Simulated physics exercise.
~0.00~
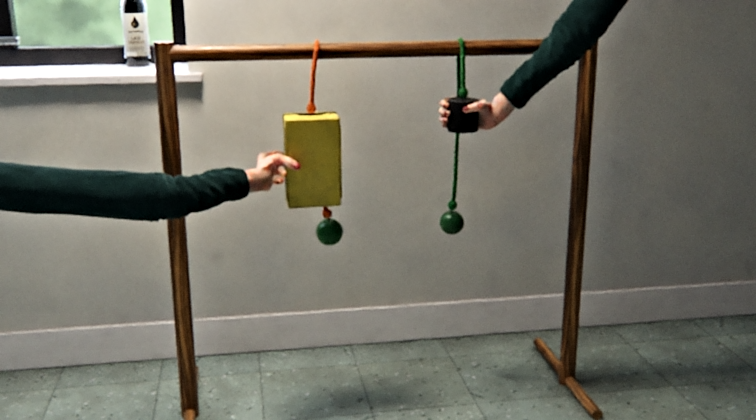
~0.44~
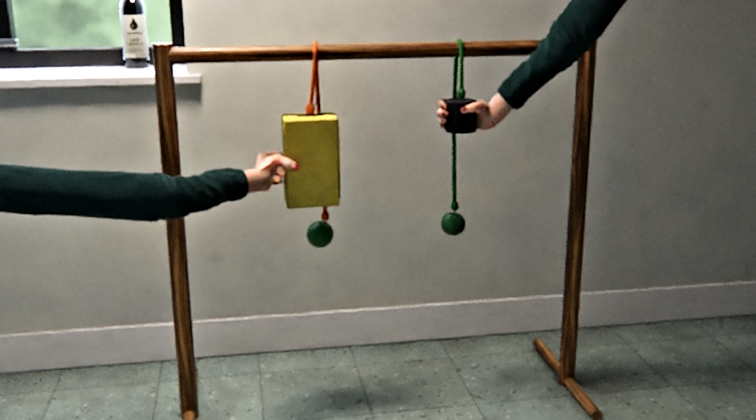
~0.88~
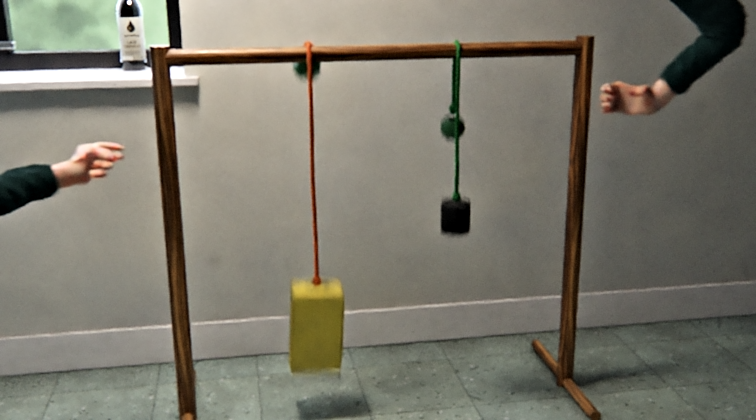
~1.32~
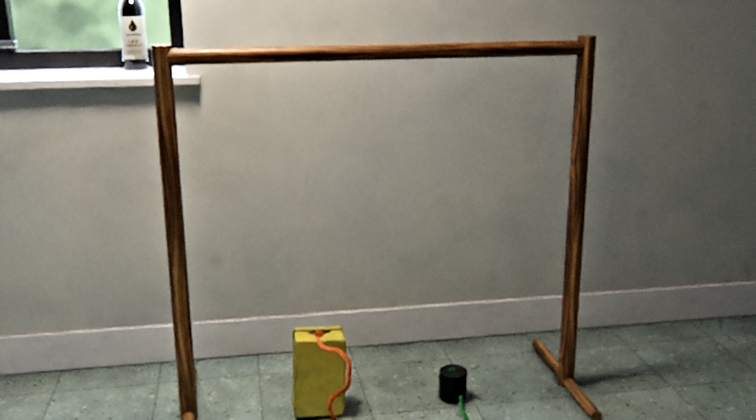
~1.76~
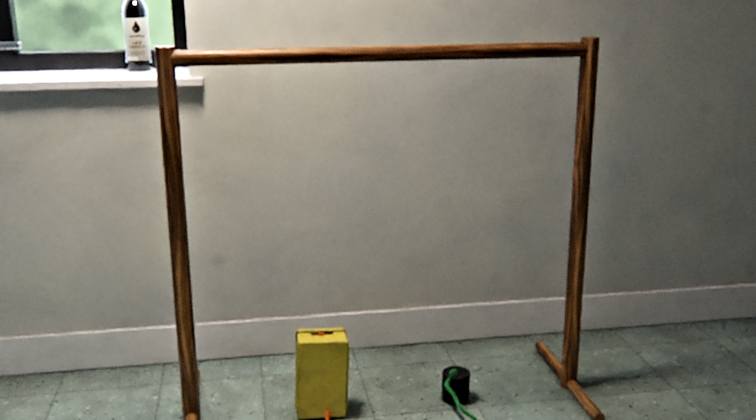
Two hands release a yellow case and a small black cylinder, and both drop to the floor.
